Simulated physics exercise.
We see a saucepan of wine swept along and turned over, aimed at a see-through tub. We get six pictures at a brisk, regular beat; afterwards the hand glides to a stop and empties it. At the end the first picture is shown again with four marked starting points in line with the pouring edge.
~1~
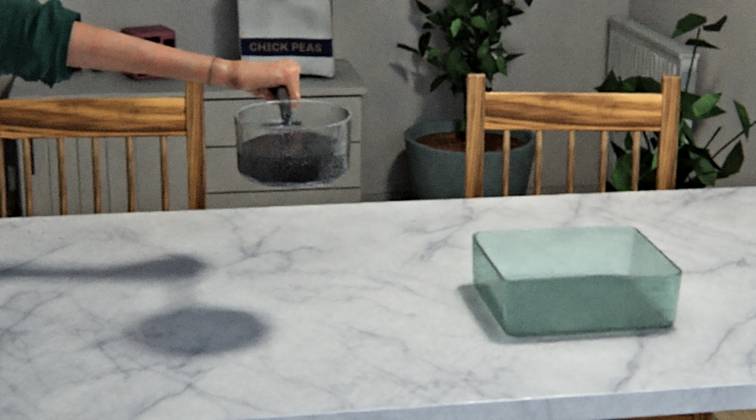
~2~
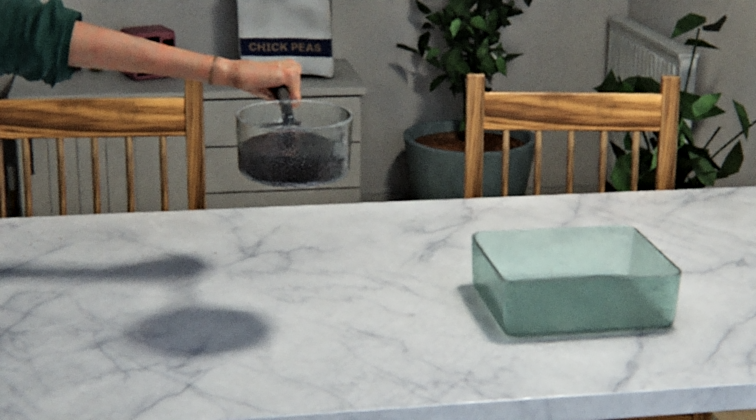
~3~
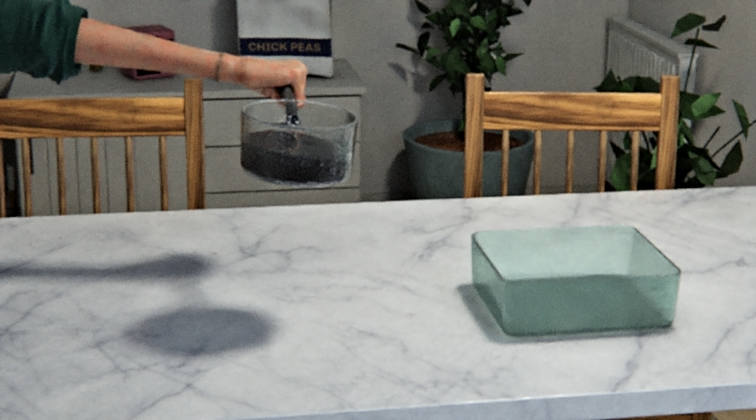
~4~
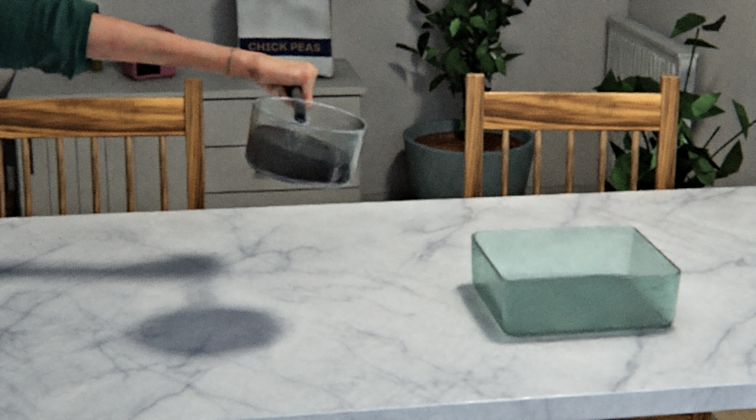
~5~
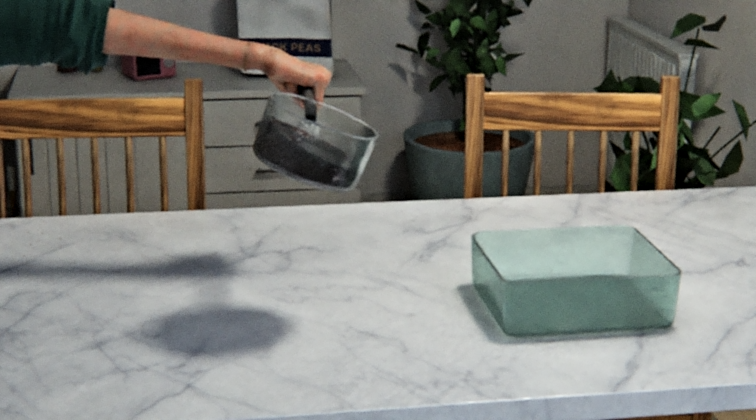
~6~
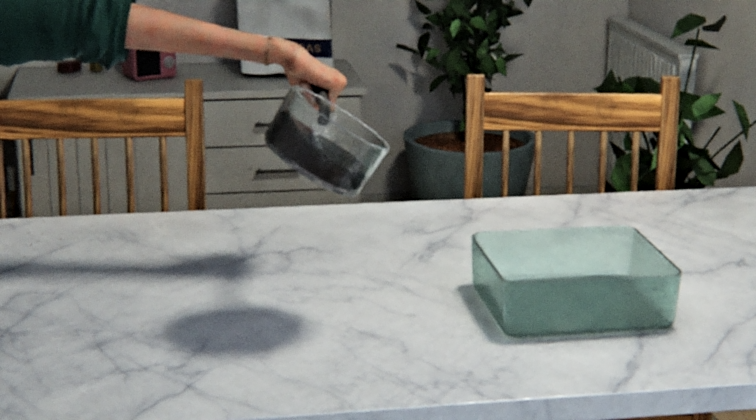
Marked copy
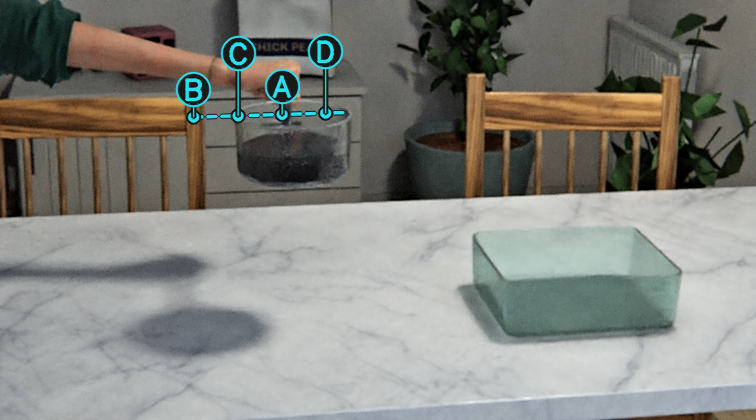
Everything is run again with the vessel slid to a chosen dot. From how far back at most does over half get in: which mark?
Take A.
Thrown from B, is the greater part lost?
Yes.
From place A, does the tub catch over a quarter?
Yes, clearly.
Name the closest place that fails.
C it is.
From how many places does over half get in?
Two.
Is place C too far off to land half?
Yes, that goes wrong.
In cyan, A at (282, 114); B at (193, 117); C at (238, 115); D at (325, 113).
Choosing A, about 62 % lands in the tub, 20 % falls short and 18 % goes beside or beyond.
Choosing B, about 0 % lands in the tub, 95 % falls short and 5 % goes beside or beyond.
Choosing C, about 19 % lands in the tub, 75 % falls short and 6 % goes beside or beyond.
Choosing D, about 63 % lands in the tub, 8 % falls short and 29 % goes beside or beyond.
